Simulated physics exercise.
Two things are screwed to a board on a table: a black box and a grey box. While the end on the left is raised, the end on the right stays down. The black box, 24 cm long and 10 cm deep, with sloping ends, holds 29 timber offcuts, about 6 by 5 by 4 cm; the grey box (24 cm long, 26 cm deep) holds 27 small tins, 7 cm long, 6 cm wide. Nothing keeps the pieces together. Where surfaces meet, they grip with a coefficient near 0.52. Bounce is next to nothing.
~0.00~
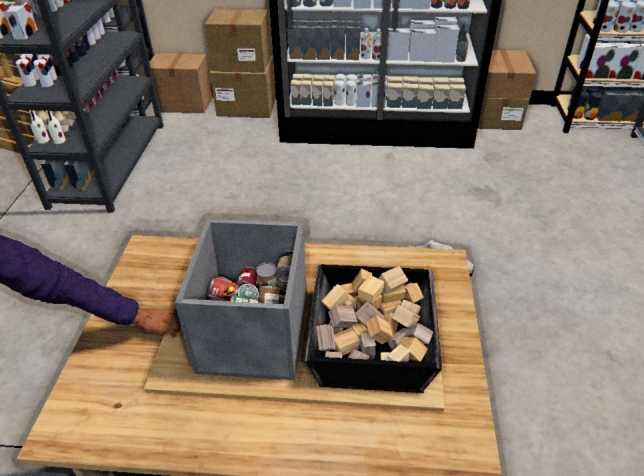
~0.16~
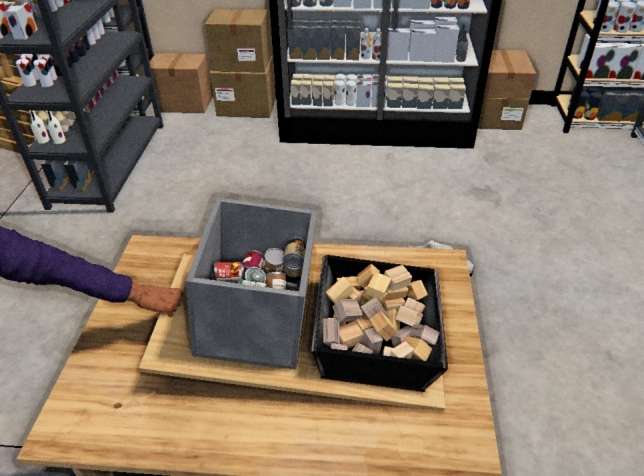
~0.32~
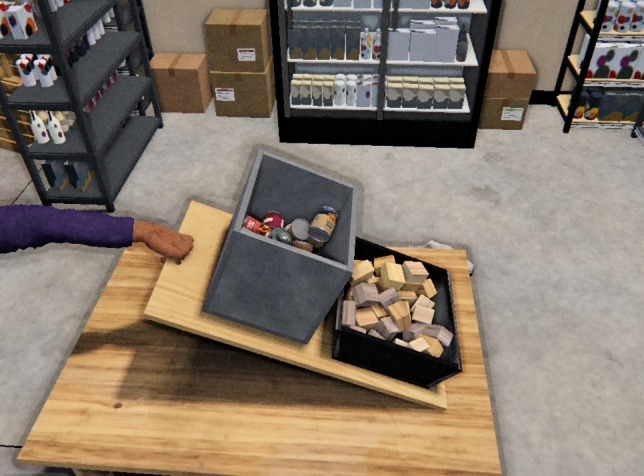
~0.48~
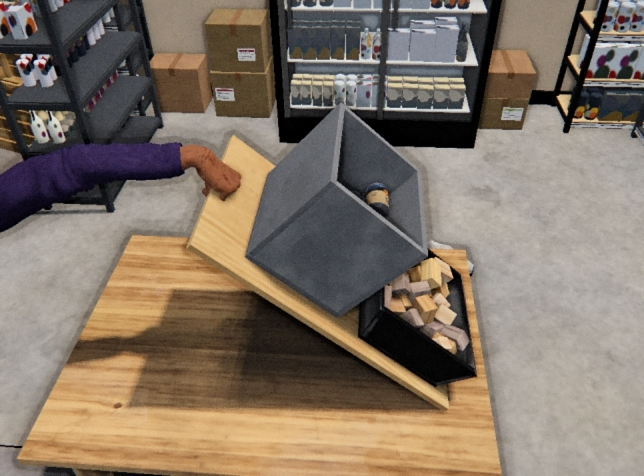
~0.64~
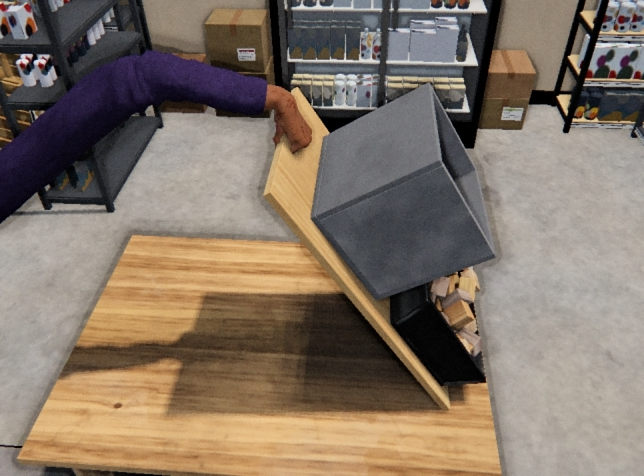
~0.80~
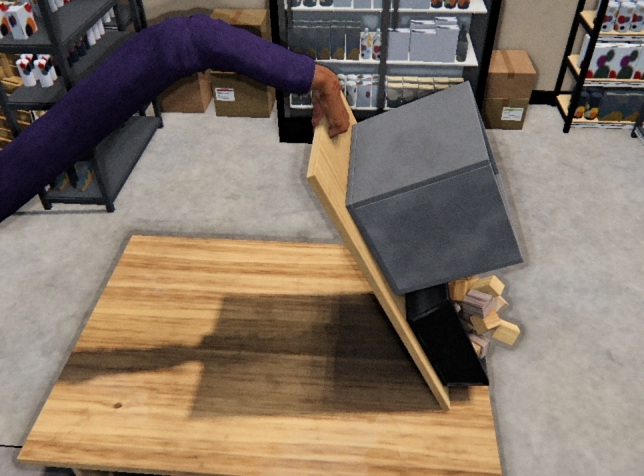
A board carrying a grey box of small tins and a black box of timber offcuts lies flat on a table, a purple-sleeved hand at its left end. The hand lifts that end steadily until the board leans steeply to the right, both boxes tilting with it, and a few offcuts slide out of the black box.
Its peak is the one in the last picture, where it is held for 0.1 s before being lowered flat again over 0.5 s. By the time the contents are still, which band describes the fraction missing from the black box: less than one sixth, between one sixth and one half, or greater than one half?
Expect one-sixth to one-half of them to get out.
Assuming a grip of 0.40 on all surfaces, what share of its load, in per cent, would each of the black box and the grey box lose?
In that case the black box sheds 30 per cent, while the grey box sheds 10 per cent.
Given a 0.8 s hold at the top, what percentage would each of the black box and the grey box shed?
Black box: 20%, grey box: 10%.
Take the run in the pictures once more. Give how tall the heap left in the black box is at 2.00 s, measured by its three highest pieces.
Around 10 centimetres high.
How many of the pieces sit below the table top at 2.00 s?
Piece count: Some 5.
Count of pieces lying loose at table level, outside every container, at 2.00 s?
About 3.
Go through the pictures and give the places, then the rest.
In the first frame (places track the rim corner closest to us here), black box (437, 366); grey box (283, 306); tipped 0°; all still inside.
The second frame shows black box (444, 365); grey box (299, 294); tipped 7°.
The third frame shows black box (459, 367); grey box (348, 268); tipped 23°.
The fourth frame shows black box (475, 371); grey box (424, 251); tipped 42°.
The fifth frame shows black box (486, 378); grey box (493, 251); tipped 58°.
The sixth frame shows black box (489, 381); grey box (522, 255); tipped 65°; 2 out, the lowest offcut at (505, 332).
After 0.99 s, tilt 59°; the black box is down by 4 of 29 and the grey box has all 27.
After 1.23 s, tilt 17°; the black box is down by 7 of 29 and the grey box is down by 3 of 27.
After 1.57 s, tilt 0°; the black box is down by 8 of 29 and the grey box is down by 3 of 27.
Final count (at 2.00 s), the black box is down by 8 of 29 and the grey box is down by 3 of 27. Asked share, 8 of 29, 28 per cent.
